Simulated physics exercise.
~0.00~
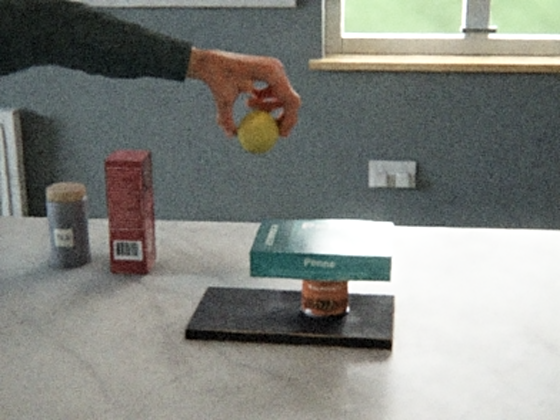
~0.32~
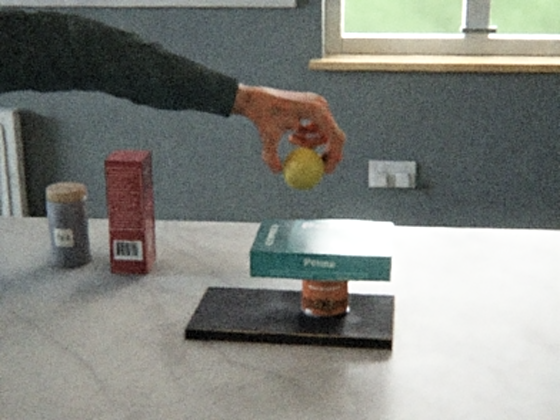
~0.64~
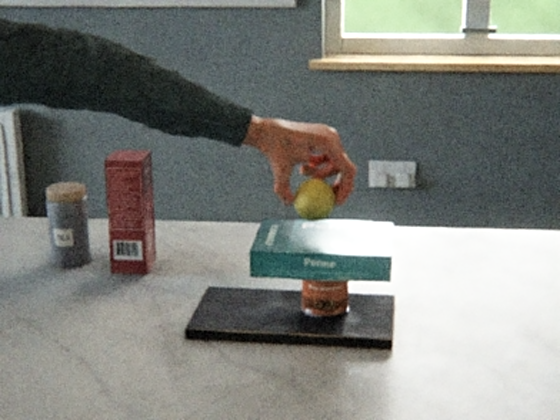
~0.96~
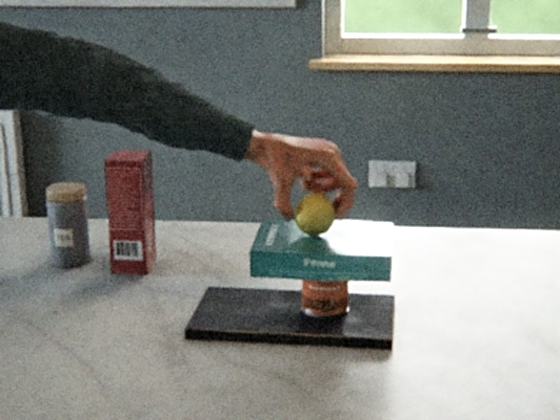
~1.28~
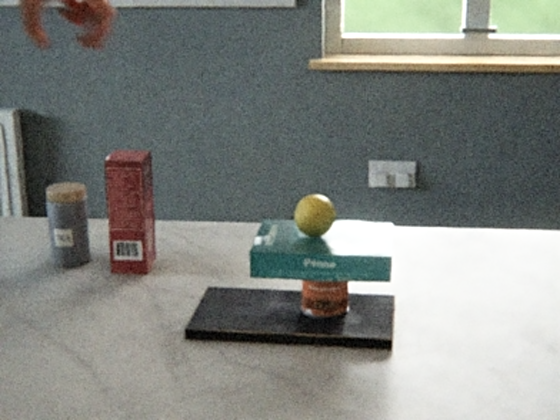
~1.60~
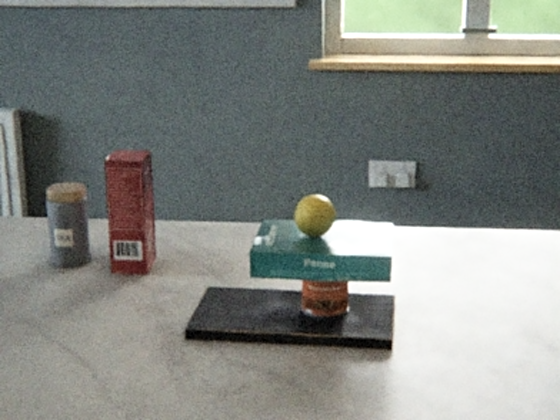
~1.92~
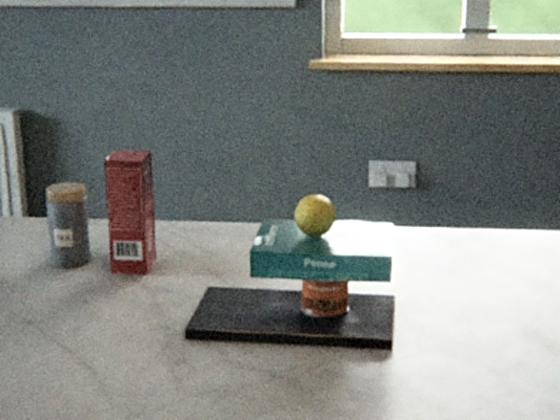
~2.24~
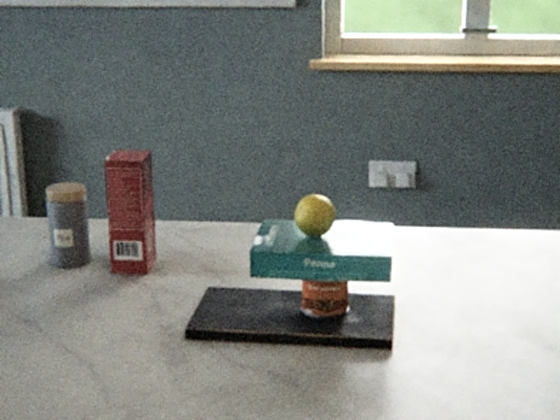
A yellow lemon, held by a hand reaching in from the left, moves right and down onto a turquoise packet balanced on an orange tin over a black board; the hand lets go and withdraws, and the lemon stays resting on top of the still pile.
